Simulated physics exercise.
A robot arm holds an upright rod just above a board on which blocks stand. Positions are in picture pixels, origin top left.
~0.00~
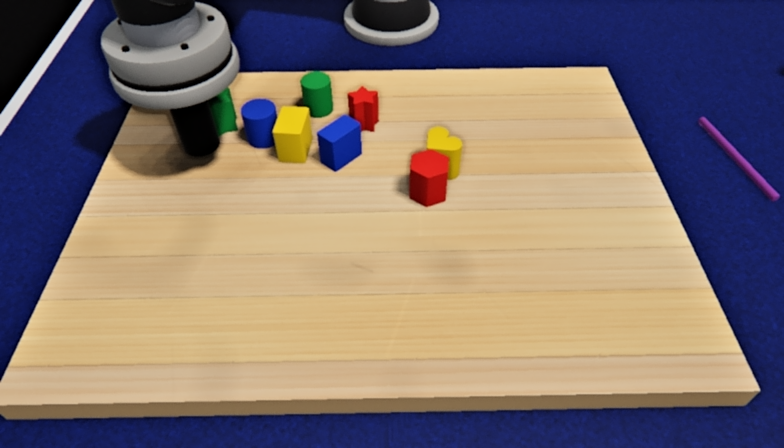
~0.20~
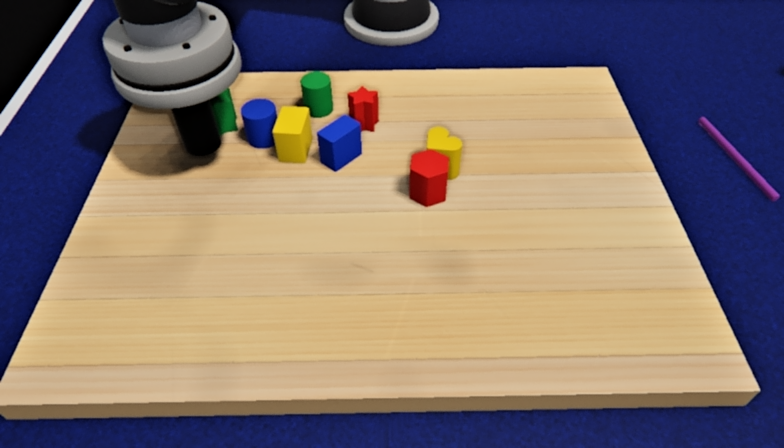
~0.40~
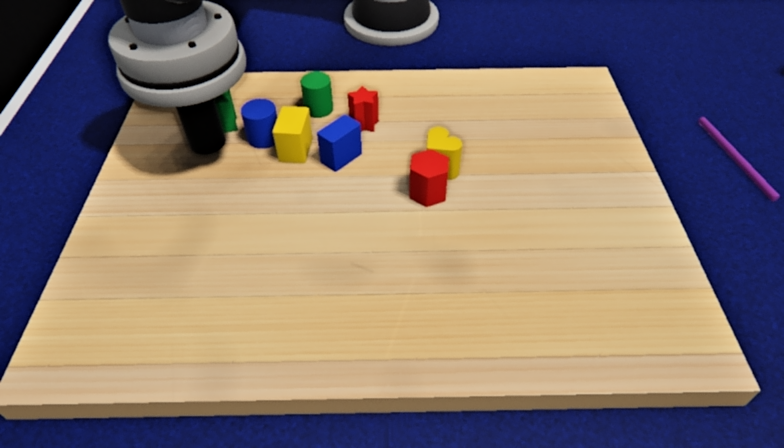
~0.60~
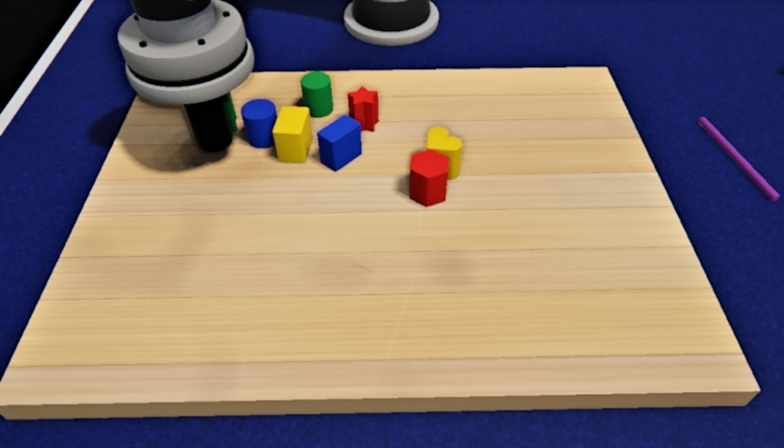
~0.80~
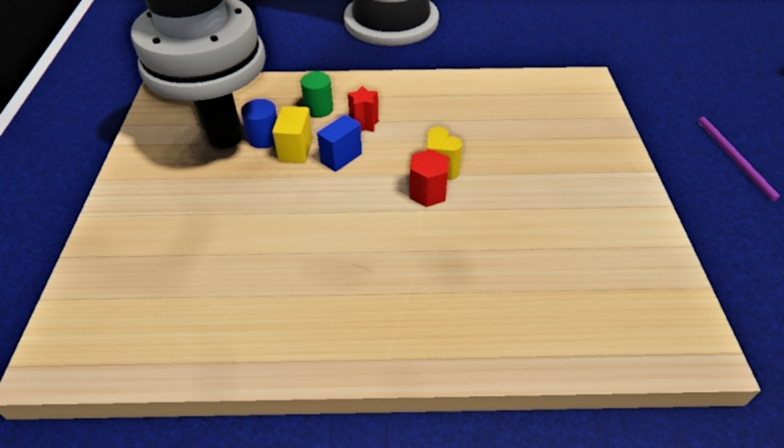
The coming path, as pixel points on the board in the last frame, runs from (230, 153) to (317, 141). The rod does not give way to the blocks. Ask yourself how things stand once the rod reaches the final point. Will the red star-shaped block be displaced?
No.
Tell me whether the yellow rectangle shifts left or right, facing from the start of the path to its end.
Sideways, to the right.
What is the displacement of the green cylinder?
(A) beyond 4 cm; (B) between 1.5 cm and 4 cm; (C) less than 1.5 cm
C.
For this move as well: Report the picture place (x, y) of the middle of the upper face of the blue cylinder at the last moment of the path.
At pixel (300, 92).
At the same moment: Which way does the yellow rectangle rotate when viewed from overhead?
Short answer: Clockwise.
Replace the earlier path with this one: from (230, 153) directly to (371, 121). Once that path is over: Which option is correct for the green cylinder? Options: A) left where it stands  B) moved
Letter B.
The first path, step by step. Halfway along, rod at (271, 132); blue cylinder at (286, 97); yellow rectangle at (300, 119), turned 15° clockwise.
At the end, rod at (315, 126); blue cylinder at (300, 92); yellow rectangle at (337, 123), turned 40° clockwise; green cylinder at (318, 76); blue rectangle at (356, 134); red star-shaped block not moved.
